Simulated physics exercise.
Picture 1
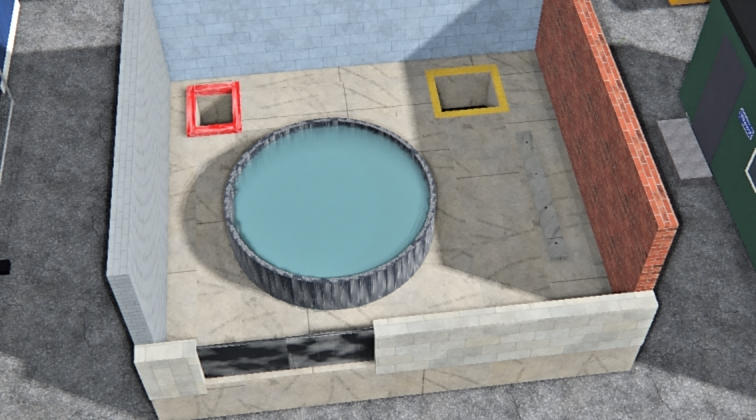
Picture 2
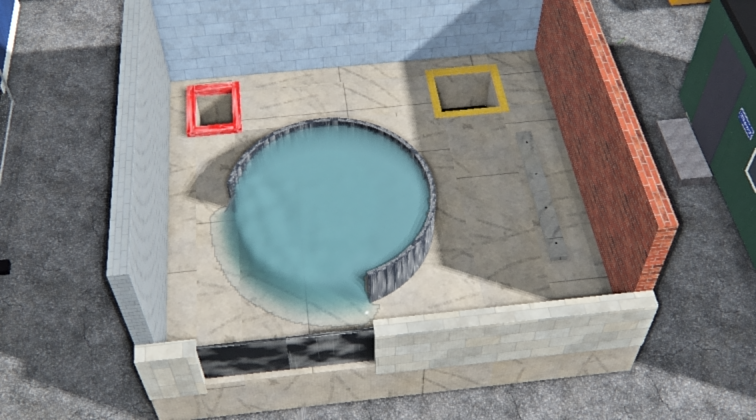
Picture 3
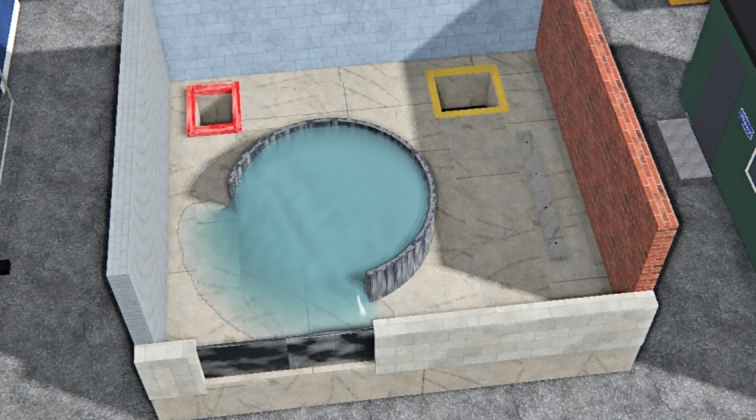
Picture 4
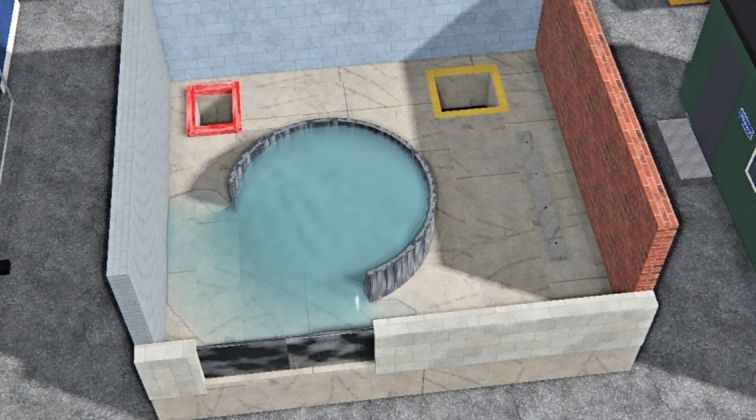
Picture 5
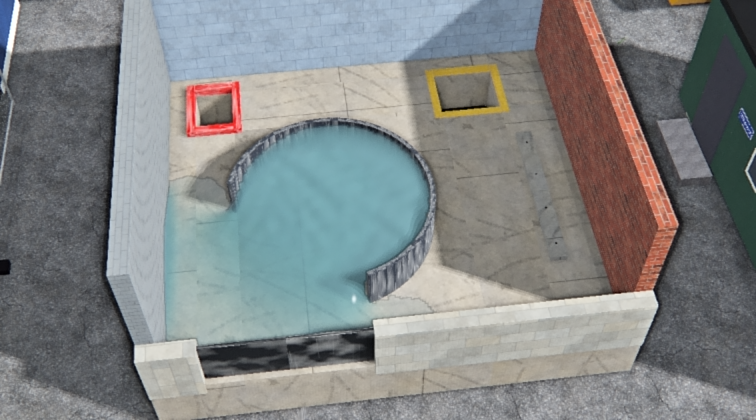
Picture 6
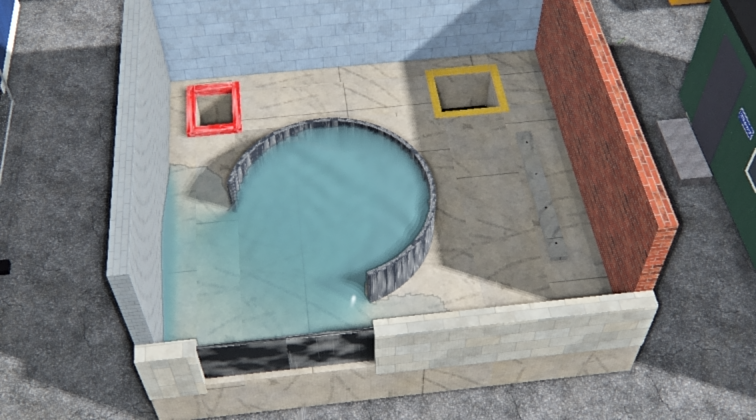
A round pool of still, blue-green water lost the front left part of its dark wall, and the water poured out across the pale slab, spreading to the grey wall on the left.
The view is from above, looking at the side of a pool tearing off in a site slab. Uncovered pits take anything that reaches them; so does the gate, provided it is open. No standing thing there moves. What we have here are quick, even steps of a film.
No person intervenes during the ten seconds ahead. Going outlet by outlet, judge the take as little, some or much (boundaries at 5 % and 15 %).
My judgement: The gate ends up with little, the yellow pit ends up with much, the red pit ends up with some.
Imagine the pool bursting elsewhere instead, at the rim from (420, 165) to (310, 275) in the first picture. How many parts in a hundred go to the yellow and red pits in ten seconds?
Parts in a hundred: Yellow 30, red 2.
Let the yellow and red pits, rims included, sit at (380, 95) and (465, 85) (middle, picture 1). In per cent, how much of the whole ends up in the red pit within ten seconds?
Out of a hundred parts, 0 go to red.
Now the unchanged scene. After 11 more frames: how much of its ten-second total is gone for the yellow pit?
I make it 0 per cent.
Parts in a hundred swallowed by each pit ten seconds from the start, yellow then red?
Roughly 18 percent first, and 8 percent second.
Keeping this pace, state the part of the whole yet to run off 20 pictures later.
My figure: Some 98 per cent.
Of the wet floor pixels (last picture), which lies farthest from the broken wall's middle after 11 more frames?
By then the tip should be at about (616, 323).
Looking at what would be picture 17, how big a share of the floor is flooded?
The answer is around 50 per cent.
A moment on, water covers 30 % of the floor; the gate 0 %, the yellow pit 0 %, the red pit 0 %.
Next, water covers 50 % of the floor; the gate 0 %, the yellow pit 0 %, the red pit 0 %.
Then, water covers 70 % of the floor; the gate 0 %, the yellow pit 0 %, the red pit 3 %.
Later, water covers 95 % of the floor; the gate 0 %, the yellow pit 5 %, the red pit 6 %.
In the end, water covers 95 % of the floor; the gate 0 %, the yellow pit 19 %, the red pit 8 %.
